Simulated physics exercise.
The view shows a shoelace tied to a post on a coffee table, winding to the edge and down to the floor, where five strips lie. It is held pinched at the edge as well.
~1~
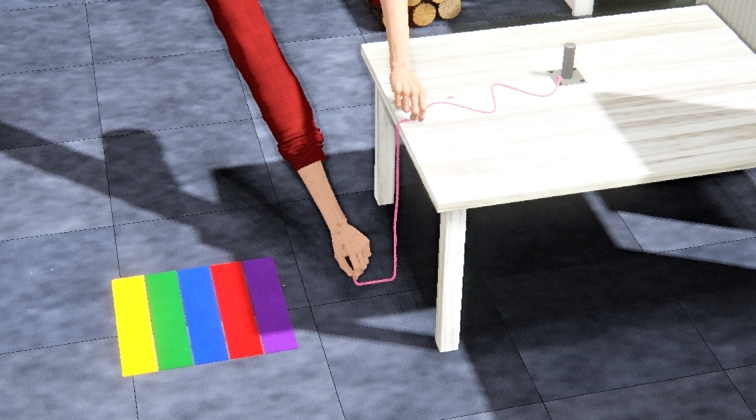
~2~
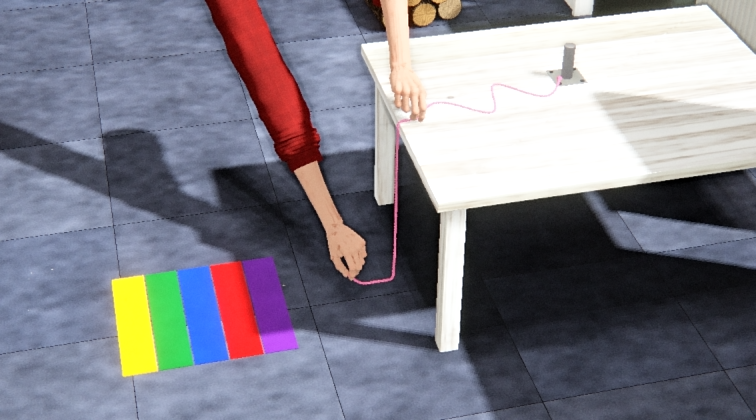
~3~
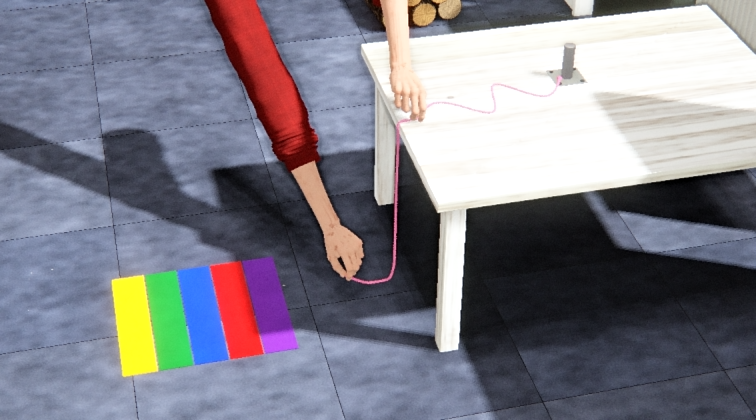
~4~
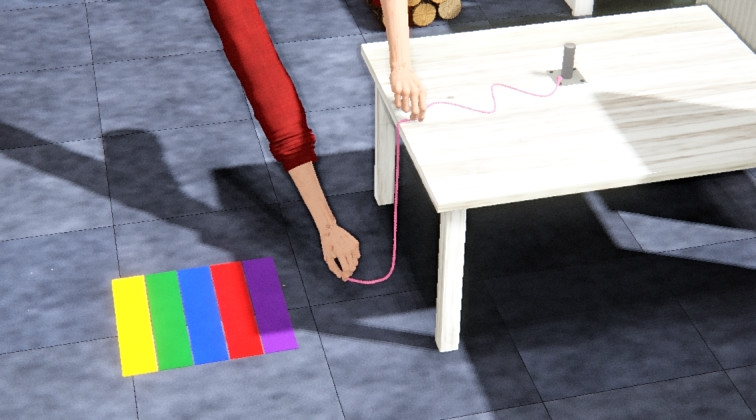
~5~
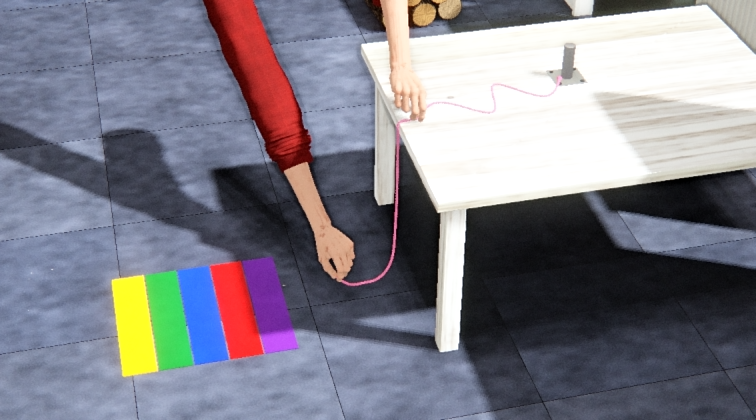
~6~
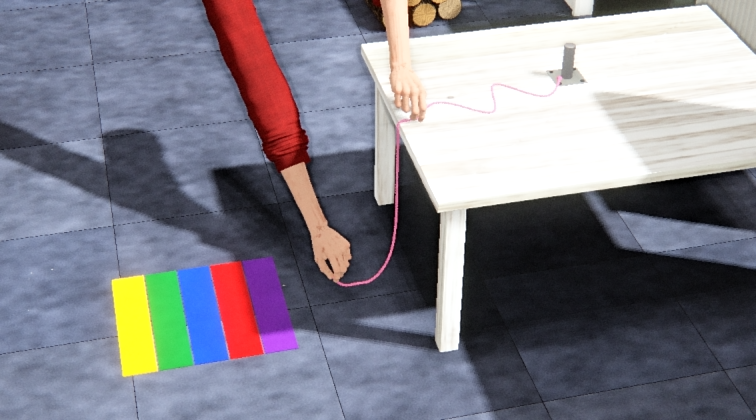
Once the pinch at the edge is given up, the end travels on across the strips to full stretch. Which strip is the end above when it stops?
The yellow one.
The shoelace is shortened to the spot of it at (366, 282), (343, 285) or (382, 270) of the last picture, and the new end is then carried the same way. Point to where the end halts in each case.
Close to (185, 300) first, close to (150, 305) next, and close to (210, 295) last.
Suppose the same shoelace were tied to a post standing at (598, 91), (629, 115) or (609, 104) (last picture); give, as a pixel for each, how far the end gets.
The first try gives about (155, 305), the second about (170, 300) and the third about (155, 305).
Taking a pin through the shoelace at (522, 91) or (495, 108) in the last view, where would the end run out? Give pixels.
Try one ends near (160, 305), try two near (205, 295).
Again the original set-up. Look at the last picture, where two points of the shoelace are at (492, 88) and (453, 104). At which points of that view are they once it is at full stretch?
In that view they reach (466, 99) and (386, 123).
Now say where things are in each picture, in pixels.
End (353, 275); purple (277, 333); red (243, 339); blue (209, 344); green (173, 350); yellow (138, 355), in the first frame.
End (349, 275); shoelace through (551, 95) (493, 93) (448, 103) (398, 134) (396, 200) (394, 261), in the second frame.
End (346, 276), in the third frame.
End (343, 276); shoelace through (551, 95) (493, 93) (448, 103) (398, 134) (396, 200) (394, 261), in the fourth frame.
End (337, 277), in the fifth frame.
End (334, 278); shoelace through (551, 95) (493, 93) (448, 103) (398, 134) (397, 200) (387, 262), in the sixth frame.
Early on, end near (187, 300); over blue.
Midway, end near (153, 305); over green.
At the end of the slack, end near (132, 308); over yellow. It gets as far as the yellow strip.
